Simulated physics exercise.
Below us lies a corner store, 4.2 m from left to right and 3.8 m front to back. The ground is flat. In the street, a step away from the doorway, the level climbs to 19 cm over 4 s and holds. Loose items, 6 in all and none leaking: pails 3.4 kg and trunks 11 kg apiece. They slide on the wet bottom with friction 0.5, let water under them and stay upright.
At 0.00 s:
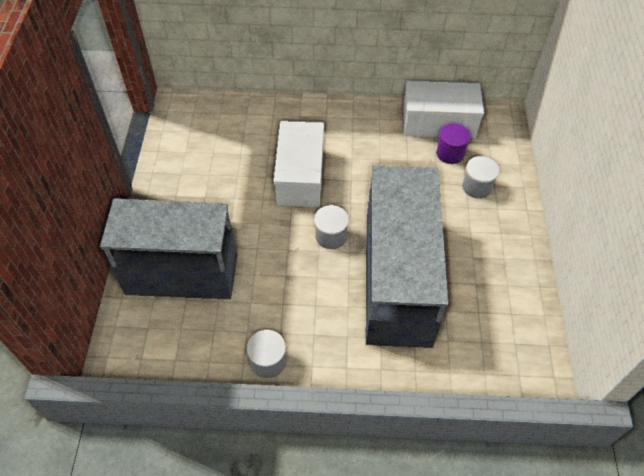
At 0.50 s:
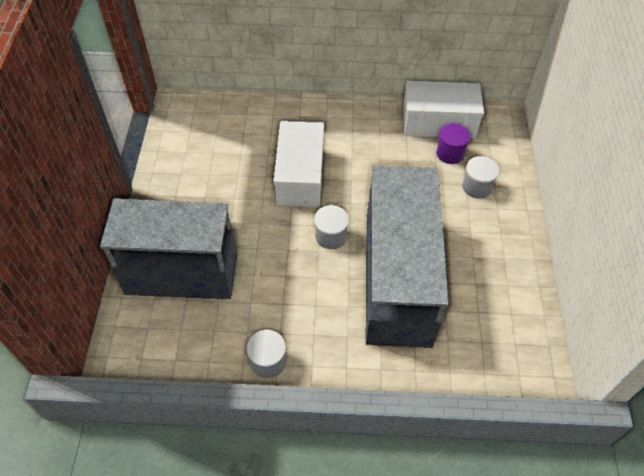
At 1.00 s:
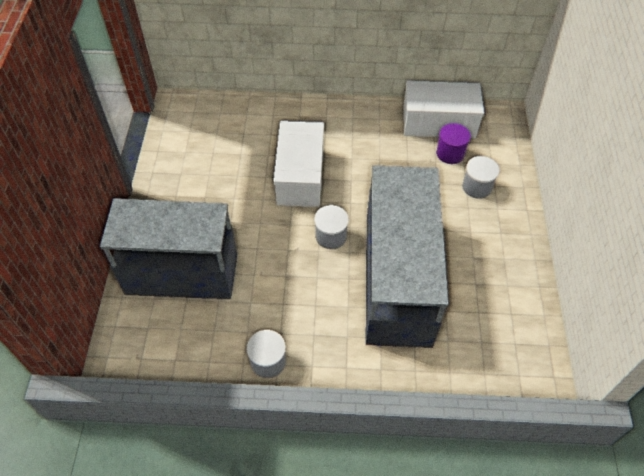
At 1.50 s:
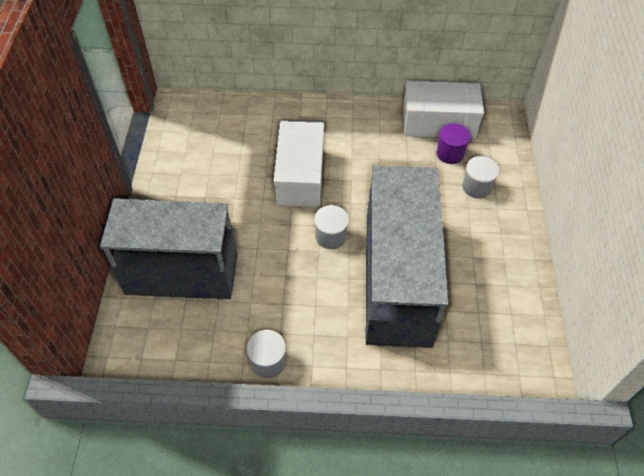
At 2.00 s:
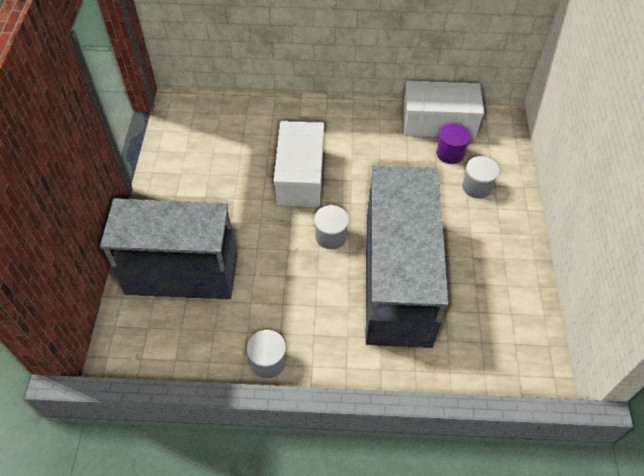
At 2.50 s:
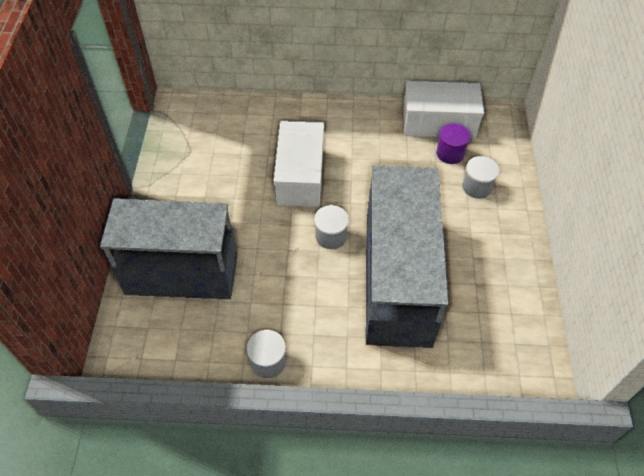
In this clip, seen from above, a tiled store room holds counters, trunks, several pale pails and a purple one, all staying still, while greenish water spreads over the street outside and then creeps through the left doorway onto the floor.
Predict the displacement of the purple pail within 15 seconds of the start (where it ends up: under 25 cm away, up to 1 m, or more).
Purple pail travels far.
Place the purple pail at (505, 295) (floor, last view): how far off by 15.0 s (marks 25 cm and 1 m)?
It ends far away.
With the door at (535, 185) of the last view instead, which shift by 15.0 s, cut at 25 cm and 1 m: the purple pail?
Then the purple pail gets carried off.
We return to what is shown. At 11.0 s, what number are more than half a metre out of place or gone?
5 of them.
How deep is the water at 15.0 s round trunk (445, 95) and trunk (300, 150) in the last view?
Roughly 13 and 11 cm.
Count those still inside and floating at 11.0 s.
I count 4.
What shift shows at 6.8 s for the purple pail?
About 80 cm.
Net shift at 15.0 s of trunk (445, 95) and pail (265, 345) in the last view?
In that order: 250 cm, 120 cm.
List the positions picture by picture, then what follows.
In the first frame, the purple pail at (455, 135), on the bottom; water covers 0.0 m2; 0 of 6 have shifted.
In the second frame, the purple pail at (455, 135) rests on the ground; water covers 0.0 m2; 0 of 6 have shifted.
In the third frame, the purple pail at (455, 135), on the bottom; water covers 0.0 m2; 0 of 6 have shifted.
In the fourth frame, the purple pail at (455, 135) rests on the ground; water covers 0.0 m2; 0 of 6 have shifted.
In the fifth frame, the purple pail at (455, 135), on the bottom; 0.0 m2 under water; 0 of 6 have shifted.
In the sixth frame, the purple pail at (455, 135) rests on the ground; 0.4 m2 under water; 0 of 6 have shifted.
After 3.5 s the purple pail is near (455, 135), 0.0 m from its start, aground; 0 afloat.
After 6.8 s the purple pail is near (529, 151), 0.8 m from its start, afloat; 3 afloat.
After 11.0 s the purple pail is near (508, 372), 2.7 m from its start, afloat; 4 afloat.
After 15.0 s the purple pail is near (502, 381), 2.7 m from its start, afloat; 6 afloat.
